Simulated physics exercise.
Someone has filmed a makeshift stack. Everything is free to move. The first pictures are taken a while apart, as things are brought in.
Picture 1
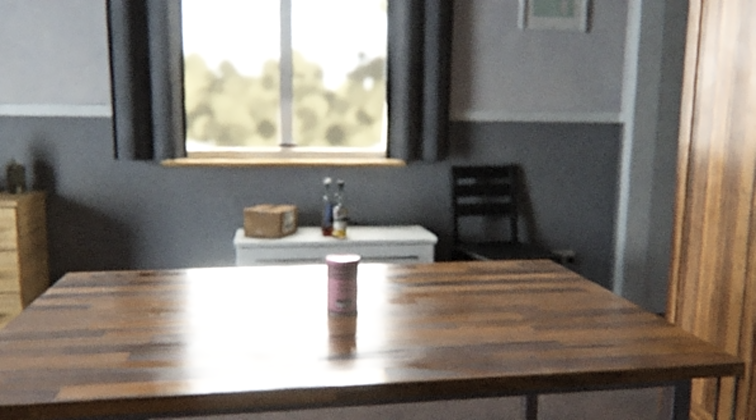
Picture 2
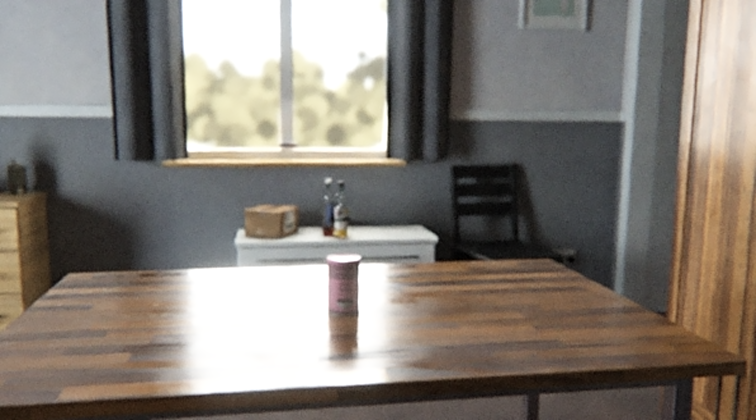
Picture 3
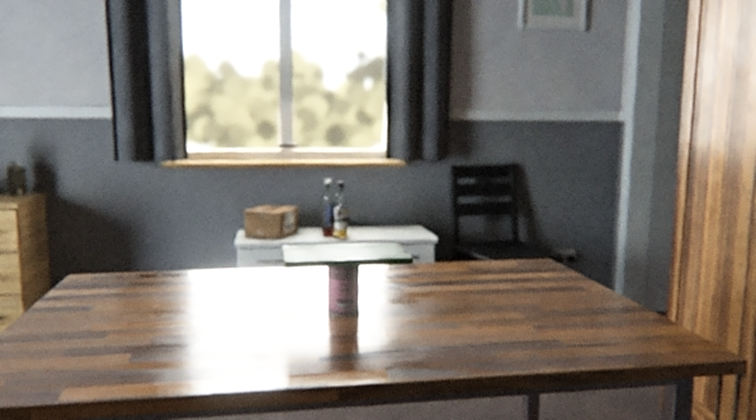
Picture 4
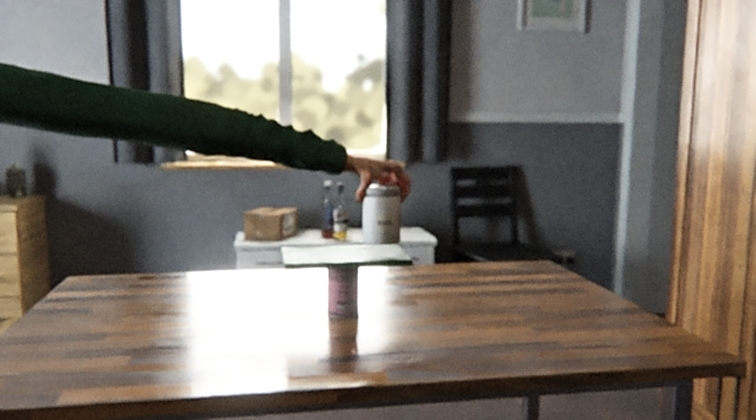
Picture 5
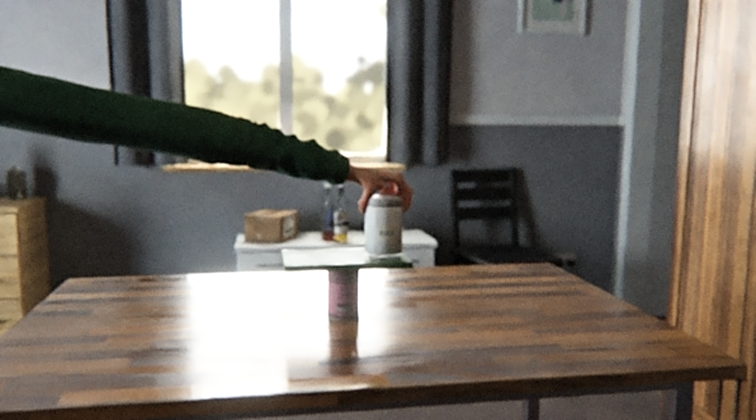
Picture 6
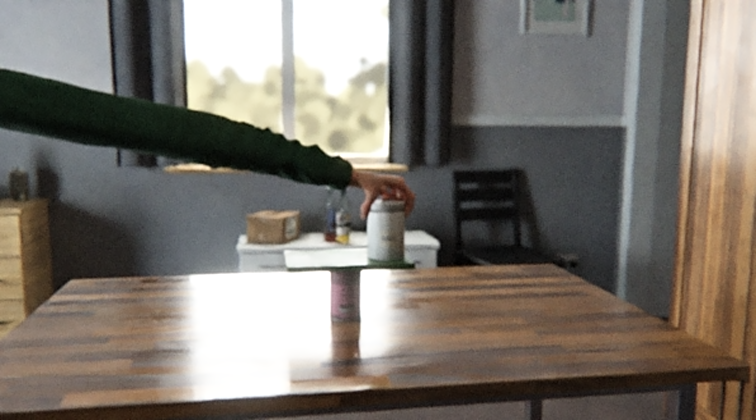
A hand lowers a white jar onto the right side of a green board atop a can.
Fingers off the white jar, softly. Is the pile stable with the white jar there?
Here the stack loses its balance.
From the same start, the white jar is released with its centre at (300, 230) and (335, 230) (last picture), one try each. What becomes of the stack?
First, it comes apart; second, it stays up.
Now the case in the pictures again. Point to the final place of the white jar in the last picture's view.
At about (477, 302).
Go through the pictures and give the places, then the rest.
In the first picture, the last thing is not in view yet.
In the second picture, the last thing is not in view yet.
In the third picture, the last thing is not in view yet; green board (345, 254).
In the fourth picture, on its way; white jar (382, 214); green board (345, 256).
In the fifth picture, on its way; white jar (384, 225); green board (345, 258).
In the sixth picture, in place under the hand; white jar (386, 230); green board (347, 259).
Then, 0.50 s past the last view, white jar now fallen; green board rocked 53° from its first pose.
Then, 0.60 s past the last view, green board rocked 65° from its first pose.
Then, 0.90 s past the last view, green board now fallen.
Finally, fallen, green board and white jar; pink tin still in place. Final places as the last picture's camera would see them, white jar near (477, 302). The stack comes apart.
